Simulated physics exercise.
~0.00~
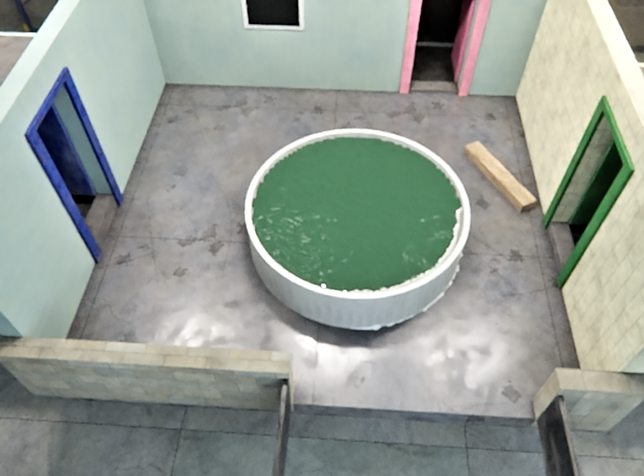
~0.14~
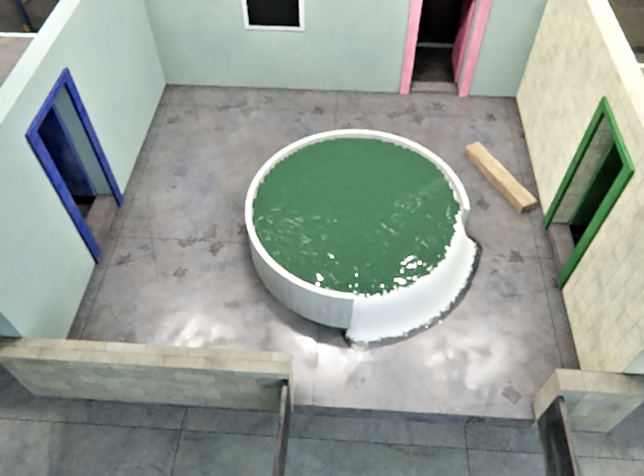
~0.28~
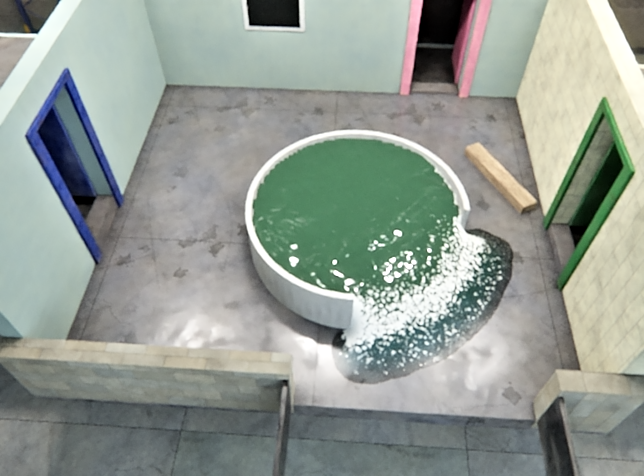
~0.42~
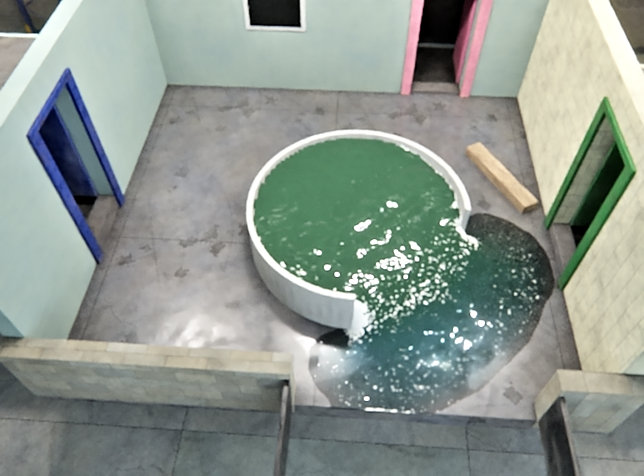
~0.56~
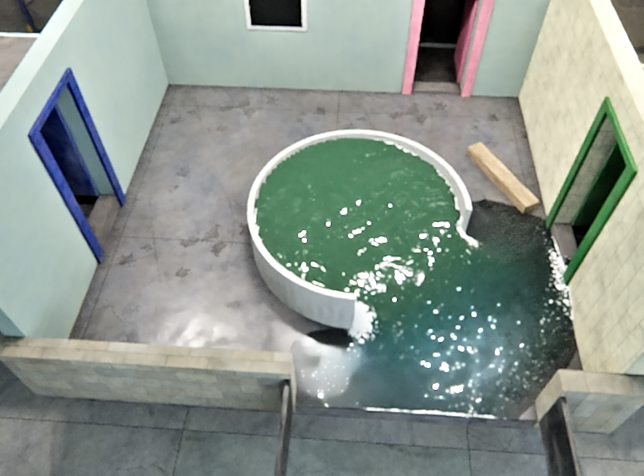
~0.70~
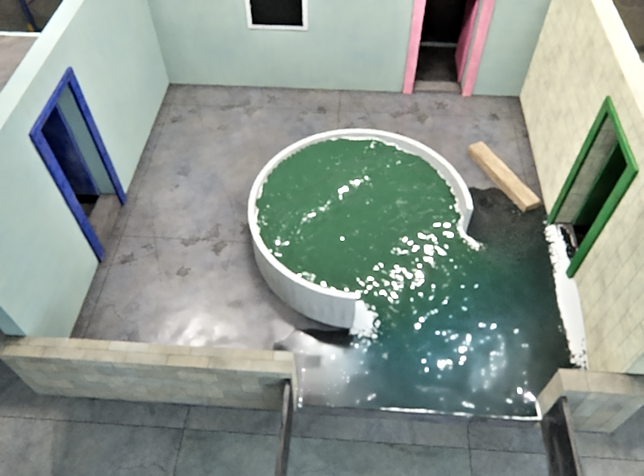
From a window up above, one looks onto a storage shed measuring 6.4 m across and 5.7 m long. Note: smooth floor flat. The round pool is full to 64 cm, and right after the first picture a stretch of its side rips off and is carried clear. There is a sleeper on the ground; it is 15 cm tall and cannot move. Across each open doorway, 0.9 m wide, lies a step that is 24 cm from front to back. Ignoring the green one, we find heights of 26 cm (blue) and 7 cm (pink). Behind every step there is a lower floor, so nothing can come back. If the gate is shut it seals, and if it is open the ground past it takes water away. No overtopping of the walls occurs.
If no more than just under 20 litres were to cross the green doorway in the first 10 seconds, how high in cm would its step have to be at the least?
It would need to be about 22 cm high.
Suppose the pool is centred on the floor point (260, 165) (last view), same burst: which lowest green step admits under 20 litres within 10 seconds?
A height near 23 cm.
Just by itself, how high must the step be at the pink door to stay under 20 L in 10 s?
Pink - roughly 5.5 cm.
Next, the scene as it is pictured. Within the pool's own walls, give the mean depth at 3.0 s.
It averages roughly 23 centimetres.
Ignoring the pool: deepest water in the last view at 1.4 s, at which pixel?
(585, 402).
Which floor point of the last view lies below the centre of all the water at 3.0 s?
(423, 266).
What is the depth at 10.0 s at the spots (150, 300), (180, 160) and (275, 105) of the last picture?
Roughly 1, 6 and 3 centimetres.
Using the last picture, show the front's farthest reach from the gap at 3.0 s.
The farthest wet point is roughly at (516, 100) in the last view.
After 1.4 s water covers 20 % of the floor, deepest (52 cm) near (585, 402); 22 cm at the green door, 16 litres in over its 16 cm step.
After 3.0 s water covers 30 % of the floor, deepest (34 cm) near (585, 402); 23 cm at the green door, 50 litres in over its 16 cm step.
After 10.0 s water covers 80 % of the floor, deepest (8 cm) near (166, 93); 7 cm at the green door, 68 litres in over its 16 cm step.
At the green door as built, the water arrived by 0.6 s and peaked near 24 cm at 1.0 s.
With a step of 20 cm, 32 litres would have come in within the 10 s; with 28 cm, 2 litres. So under 20 litres takes about 22 cm.
